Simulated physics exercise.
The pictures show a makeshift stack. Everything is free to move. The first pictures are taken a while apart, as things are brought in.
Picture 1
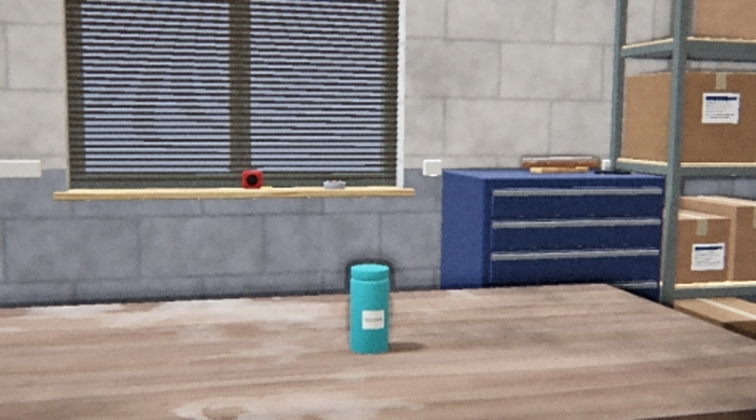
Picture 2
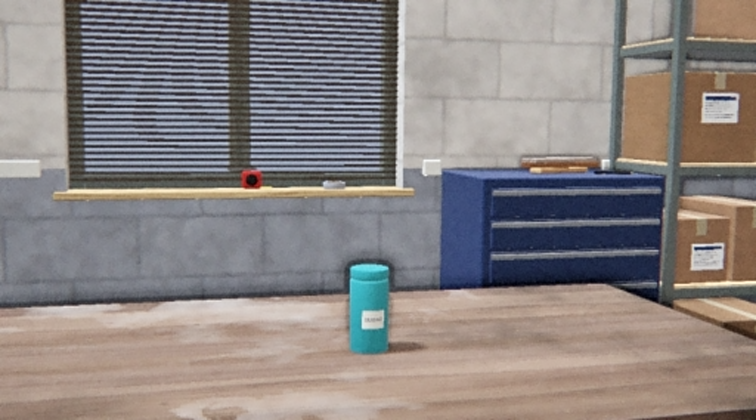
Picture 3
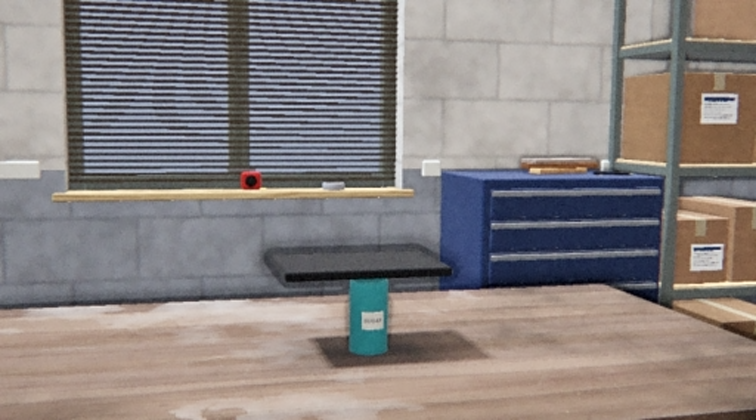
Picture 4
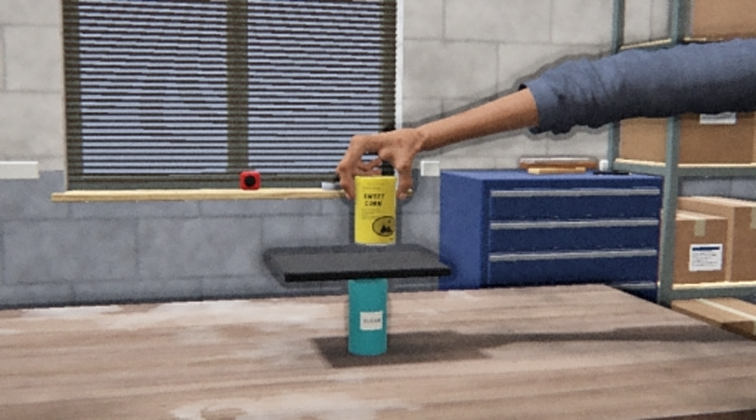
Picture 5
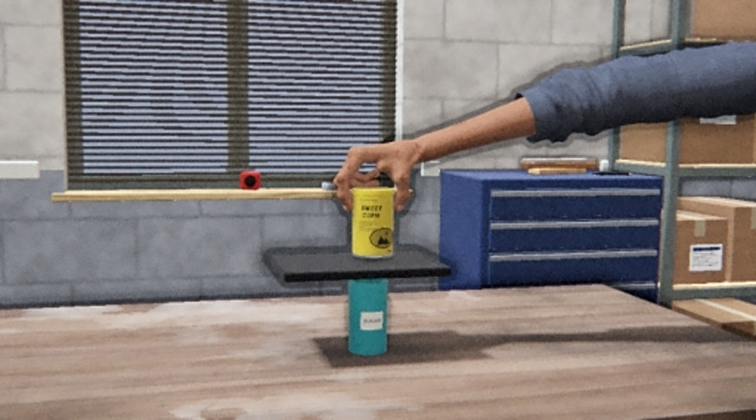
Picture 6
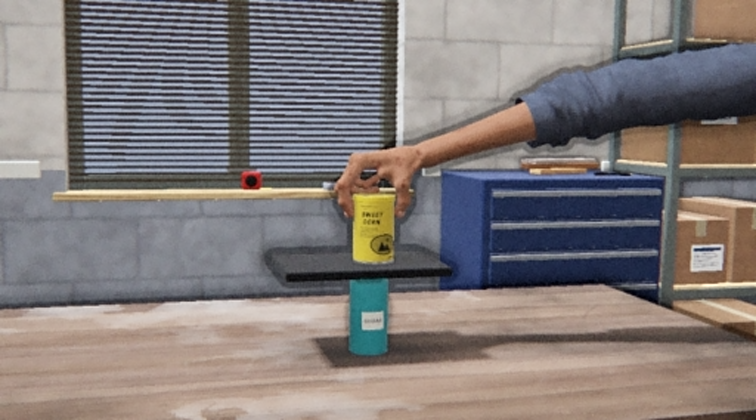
In a workshop, a teal canister stands on a wooden table, then a flat black lid appears balanced on top of it, and a hand reaches in from the right, lowering a yellow tin onto the lid and keeping hold.
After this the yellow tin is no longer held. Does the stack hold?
Outcome: The stack keeps its balance.
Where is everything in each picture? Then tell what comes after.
In the first picture, the last thing is not in view yet.
In the second picture, the last thing is not in view yet.
In the third picture, the last thing is not in view yet; black lid (358, 264).
In the fourth picture, coming down; yellow tin (376, 211); black lid (357, 265).
In the fifth picture, coming down; yellow tin (373, 222); black lid (357, 265).
In the sixth picture, set down, still held; yellow tin (374, 229); black lid (358, 265).
Then, 0.40 s past the last view, nothing moves.
Then, 1.10 s past the last view, yellow tin resting near (374, 229).
Finally, all 3 still in place. Final places as the last picture's camera would see them, yellow tin near (374, 229). The stack holds.
